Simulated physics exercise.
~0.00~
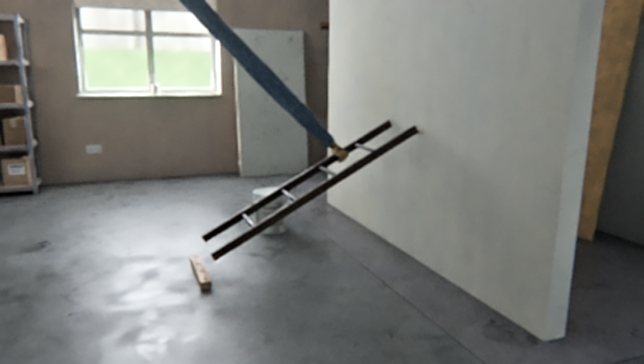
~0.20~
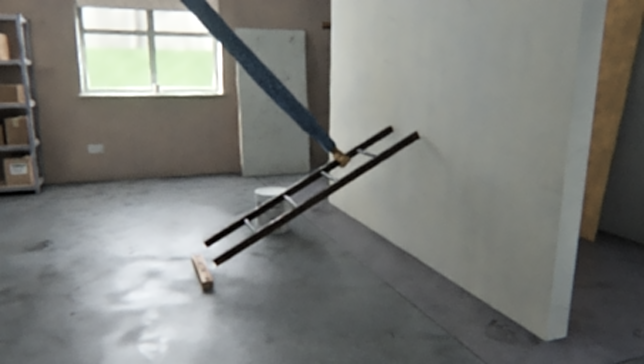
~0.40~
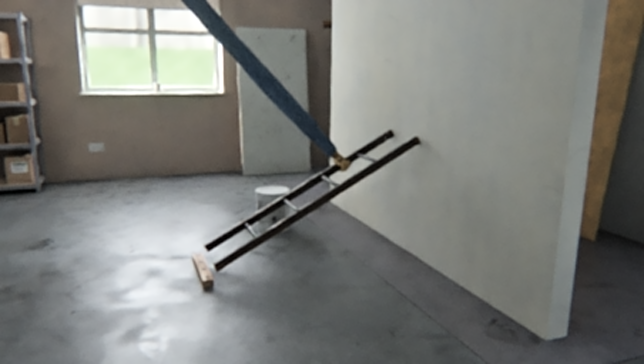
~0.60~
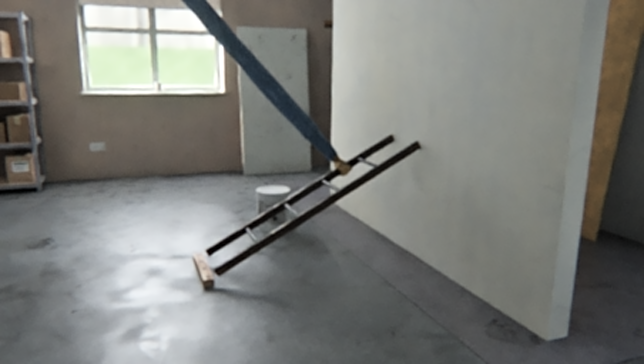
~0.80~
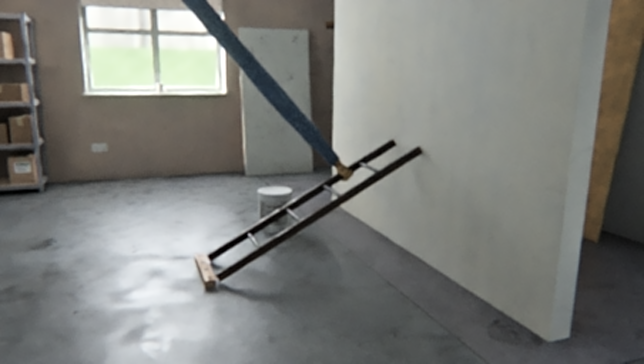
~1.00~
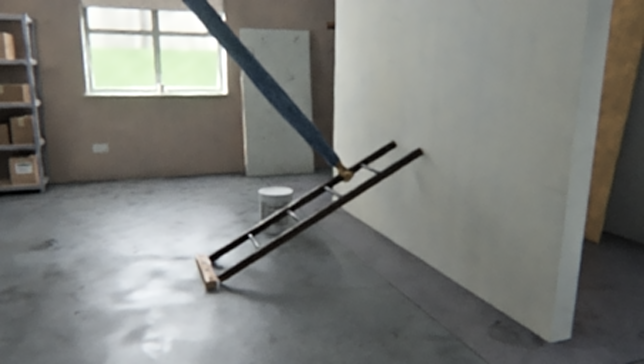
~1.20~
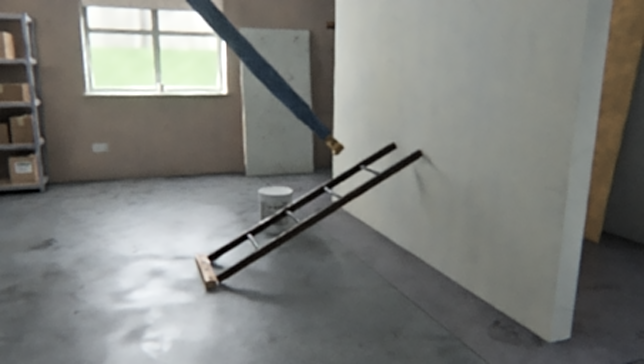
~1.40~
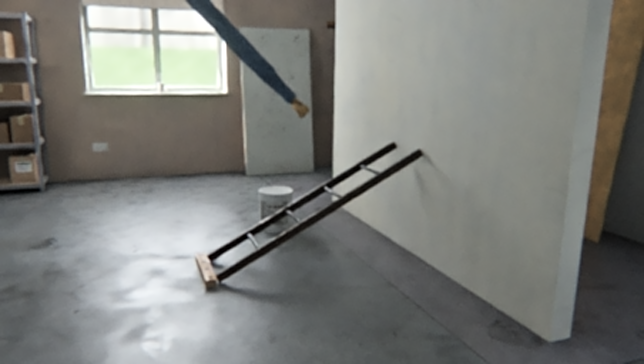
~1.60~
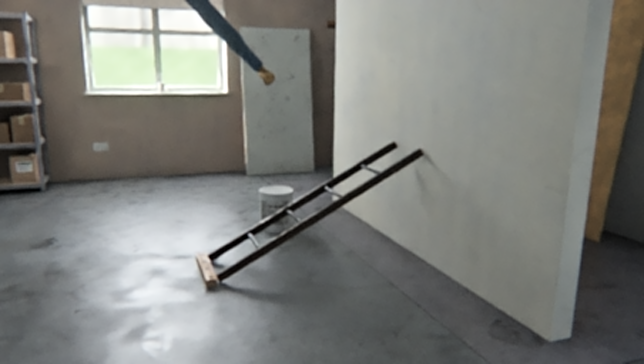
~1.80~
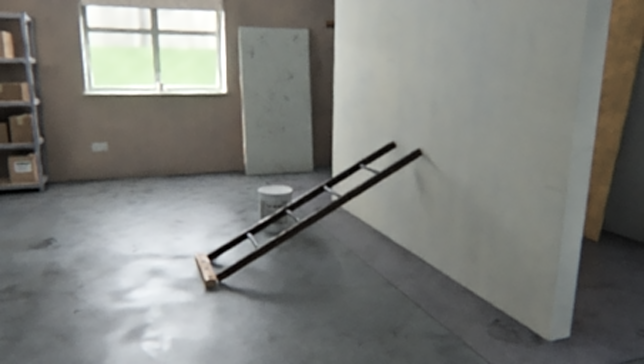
To begin with, an arm in a blue sleeve reaches down from the top and holds a black, ladder-like rack at a slant in a bare room, its upper end toward a pale wall on the right. The hand lowers the rack a little until its foot settles by a wooden batten on the grey floor. The rack then rests there, leaning against the wall, with a white pail behind it. The hand lets go, draws back up to the left and leaves the view. The rack stays propped in place, and the batten and pail remain where they were.
